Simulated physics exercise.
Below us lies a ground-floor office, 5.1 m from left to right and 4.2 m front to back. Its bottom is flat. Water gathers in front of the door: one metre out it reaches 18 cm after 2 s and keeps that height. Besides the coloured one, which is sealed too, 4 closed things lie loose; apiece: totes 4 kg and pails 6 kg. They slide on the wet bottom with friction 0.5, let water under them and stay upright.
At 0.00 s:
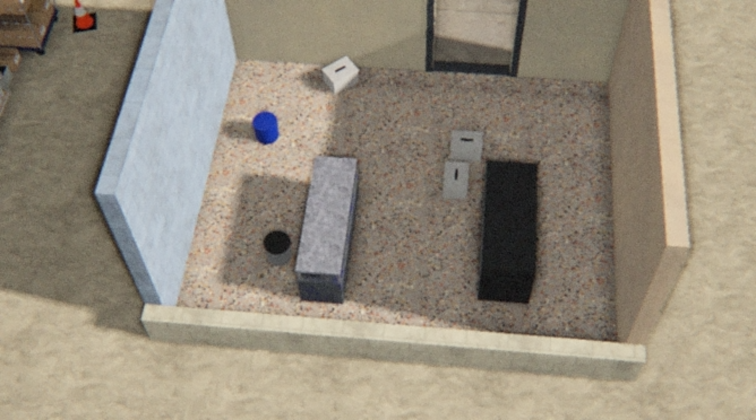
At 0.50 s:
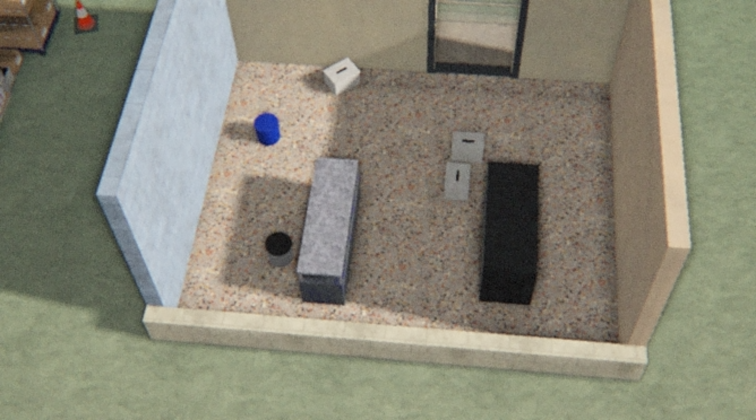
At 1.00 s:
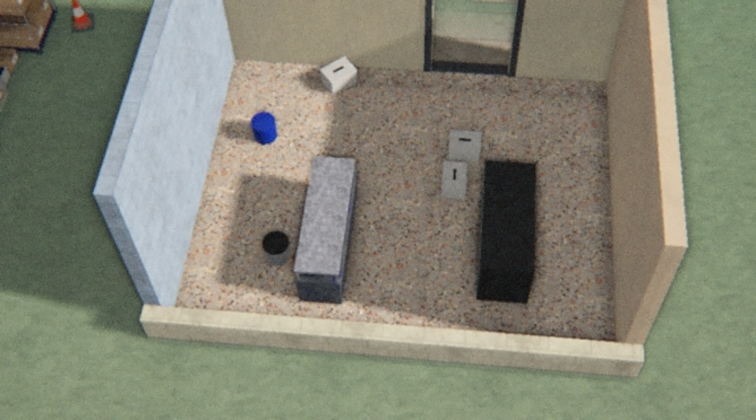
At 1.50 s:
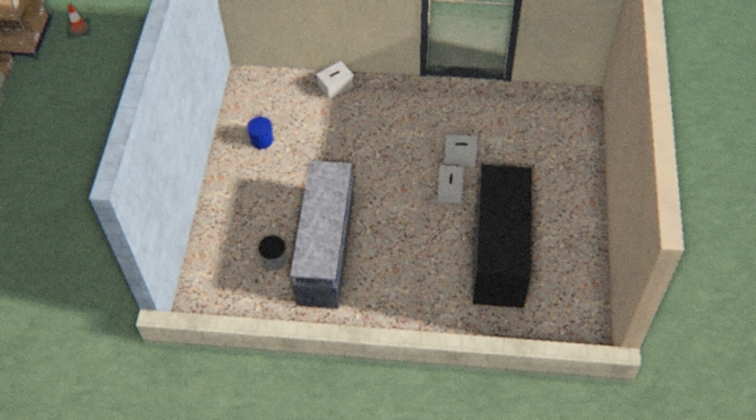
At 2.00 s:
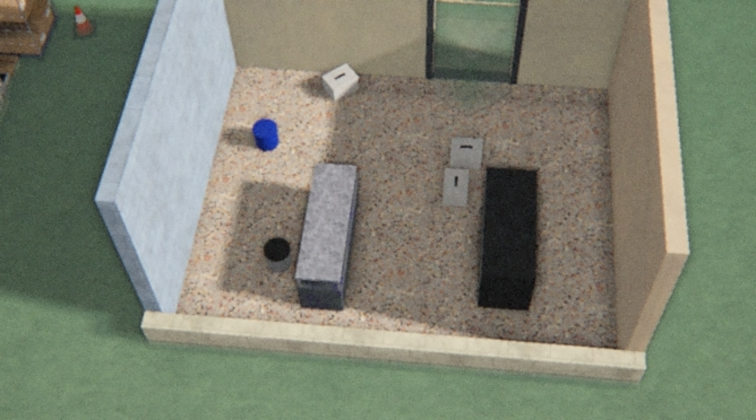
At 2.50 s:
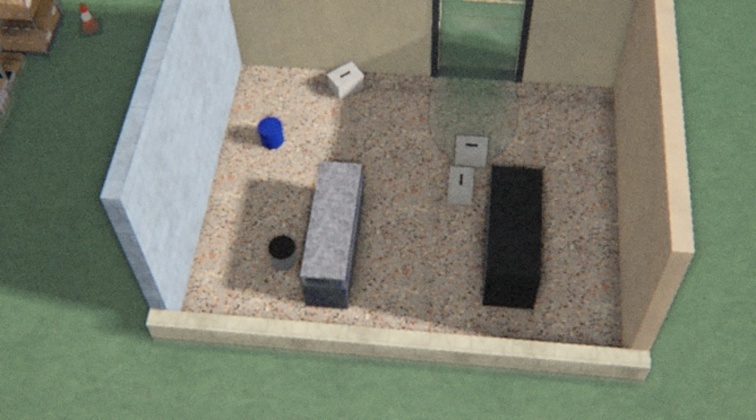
Ground-floor office with blue pail, pale totes and two long blocks staying still, a thin sheet of water spreading inside the door.
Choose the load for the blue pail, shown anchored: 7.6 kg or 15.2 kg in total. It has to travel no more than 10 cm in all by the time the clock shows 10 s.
I expect that the smaller load will do.
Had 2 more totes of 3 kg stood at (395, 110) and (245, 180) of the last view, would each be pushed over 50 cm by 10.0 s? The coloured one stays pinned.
In turn: Less, under.
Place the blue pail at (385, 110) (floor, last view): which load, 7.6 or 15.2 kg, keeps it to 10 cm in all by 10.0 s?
The smaller is enough.
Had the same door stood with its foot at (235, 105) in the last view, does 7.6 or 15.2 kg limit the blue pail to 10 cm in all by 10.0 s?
In that case only the higher weight holds it.
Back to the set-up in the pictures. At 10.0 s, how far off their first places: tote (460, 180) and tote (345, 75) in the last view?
In that order: 200 cm, 0 cm.
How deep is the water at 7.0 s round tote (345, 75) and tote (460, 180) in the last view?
About 0 and 6 cm.
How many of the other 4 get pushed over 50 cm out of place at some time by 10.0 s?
That makes 2.
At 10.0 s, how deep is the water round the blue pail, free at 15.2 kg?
About 2 cm.
After 3.5 s the blue pail would be 0 cm from its start with 7.6 kg and 0 cm from its start with 15.2 kg; 0 cm of water round it then.
After 4.5 s the blue pail would be 0 cm from its start with 7.6 kg and 0 cm from its start with 15.2 kg; 0 cm of water round it then.
After 7.0 s the blue pail would be 0 cm from its start with 7.6 kg and 0 cm from its start with 15.2 kg; 1 cm of water round it then.
After 10.0 s the blue pail would be 0 cm from its start with 7.6 kg and 0 cm from its start with 15.2 kg; 2 cm of water round it then.
